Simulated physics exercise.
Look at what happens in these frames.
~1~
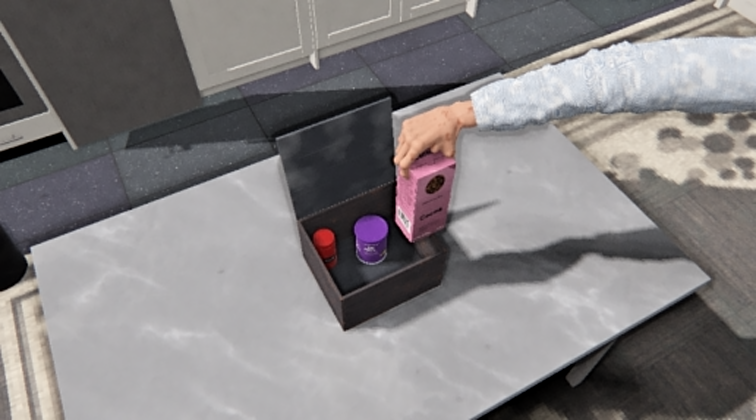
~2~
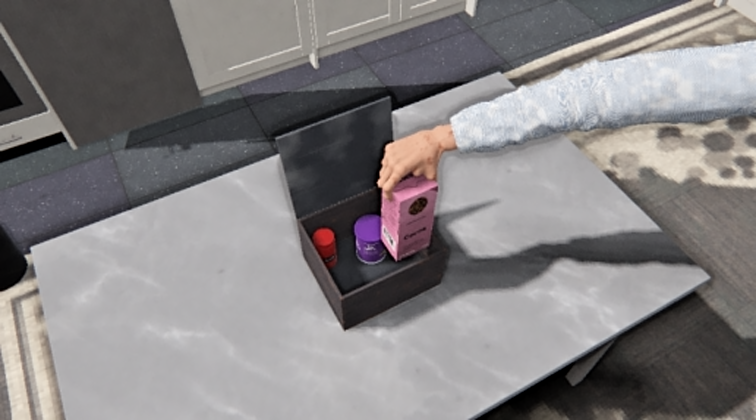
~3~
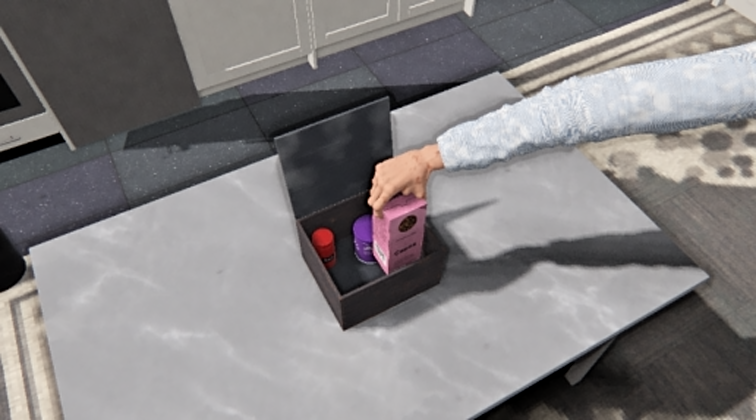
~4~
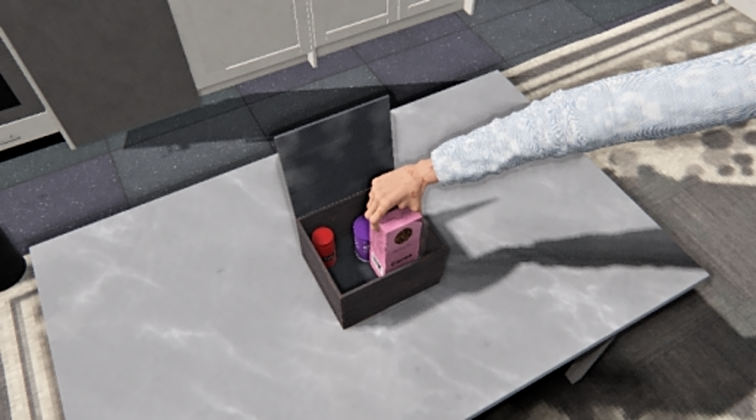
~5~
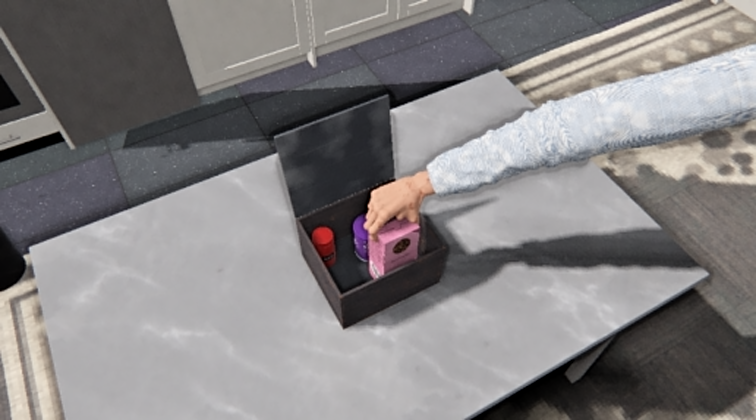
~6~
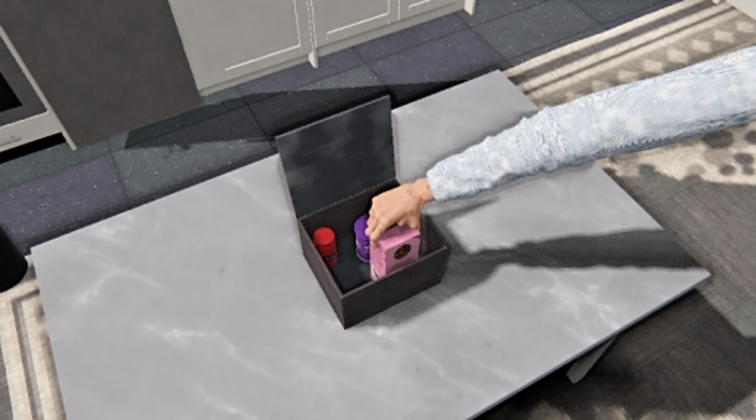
A hand lowers a pink carton into an open dark box beside a purple container.
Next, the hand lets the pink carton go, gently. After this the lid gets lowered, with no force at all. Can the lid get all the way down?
Lid lifted.
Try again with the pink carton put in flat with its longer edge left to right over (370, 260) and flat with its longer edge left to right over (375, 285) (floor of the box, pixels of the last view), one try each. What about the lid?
Packed the first way the lid is left gaping; packed the second way it lowers fully.
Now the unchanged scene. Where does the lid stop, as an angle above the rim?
I'd put it at roughly 25°.
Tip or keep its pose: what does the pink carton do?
At the finish the pink carton holds its orientation.
Then, 1.10 s after the last picture, lid starting down.
Then, 1.60 s after the last picture, lid 59° above the rim.
Then, 1.90 s after the last picture, lid 36° above the rim.
At rest, lid 26° above the rim; all 3 in place. Seen from the same camera at the end, pink carton near (394, 256).
